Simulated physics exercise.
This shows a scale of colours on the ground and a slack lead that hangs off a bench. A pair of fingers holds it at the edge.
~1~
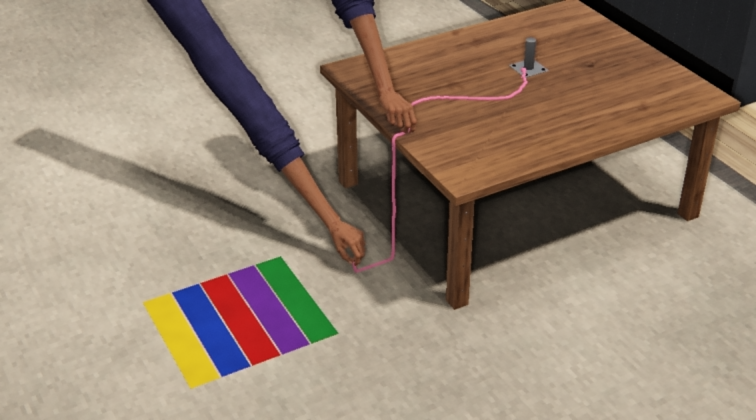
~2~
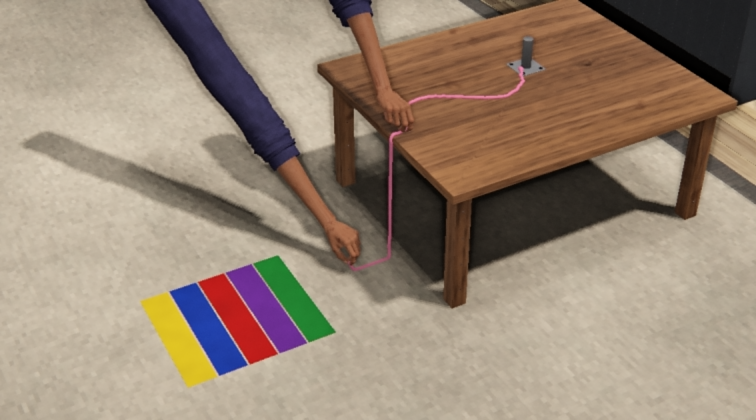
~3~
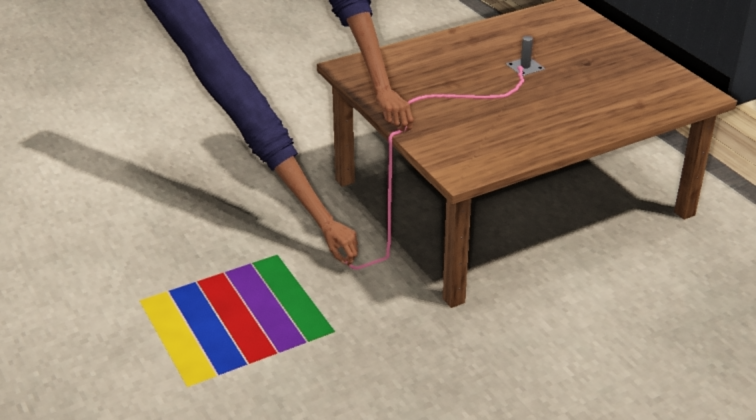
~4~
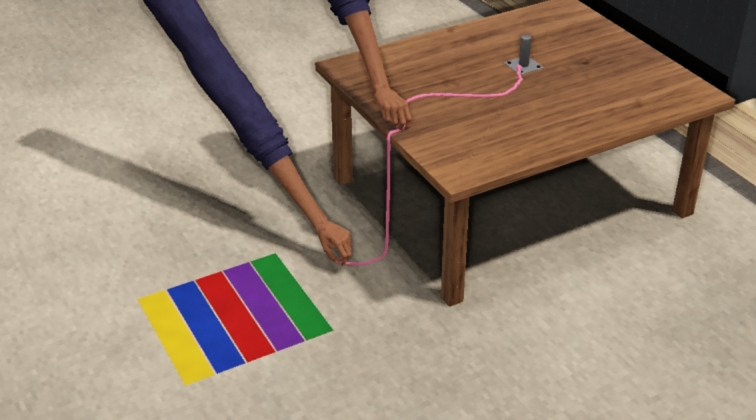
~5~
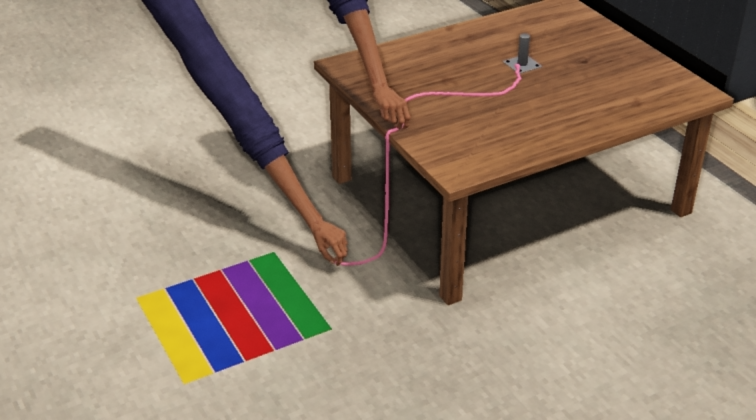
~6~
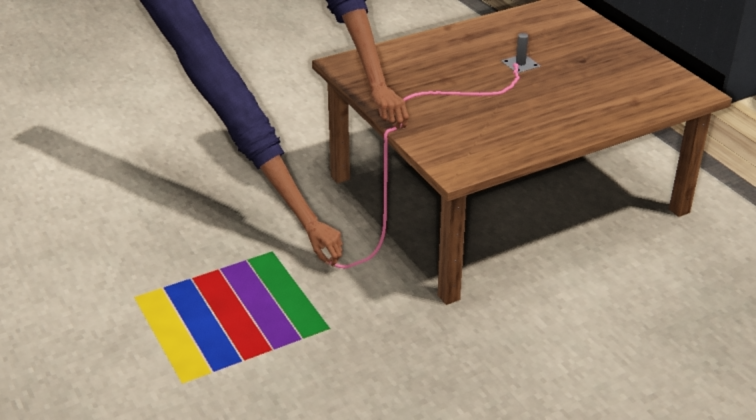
We see one hand holding a pink cord at the edge of a wooden table while another hand, low near the floor, draws its end slightly left, closer to the green stripe of a five-coloured strip.
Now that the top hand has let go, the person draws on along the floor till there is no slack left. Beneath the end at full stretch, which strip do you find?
You find the blue strip.
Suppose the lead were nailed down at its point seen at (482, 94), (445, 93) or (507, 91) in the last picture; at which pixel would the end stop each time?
(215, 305); (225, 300); (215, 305).
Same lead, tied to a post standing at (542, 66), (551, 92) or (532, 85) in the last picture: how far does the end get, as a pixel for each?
In pixels, the answers are (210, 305), (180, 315) and (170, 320).
Soon after, end near (244, 293); over purple.
Then, end near (212, 304); over blue.
At full stretch, end near (193, 311); over blue. The blue one.
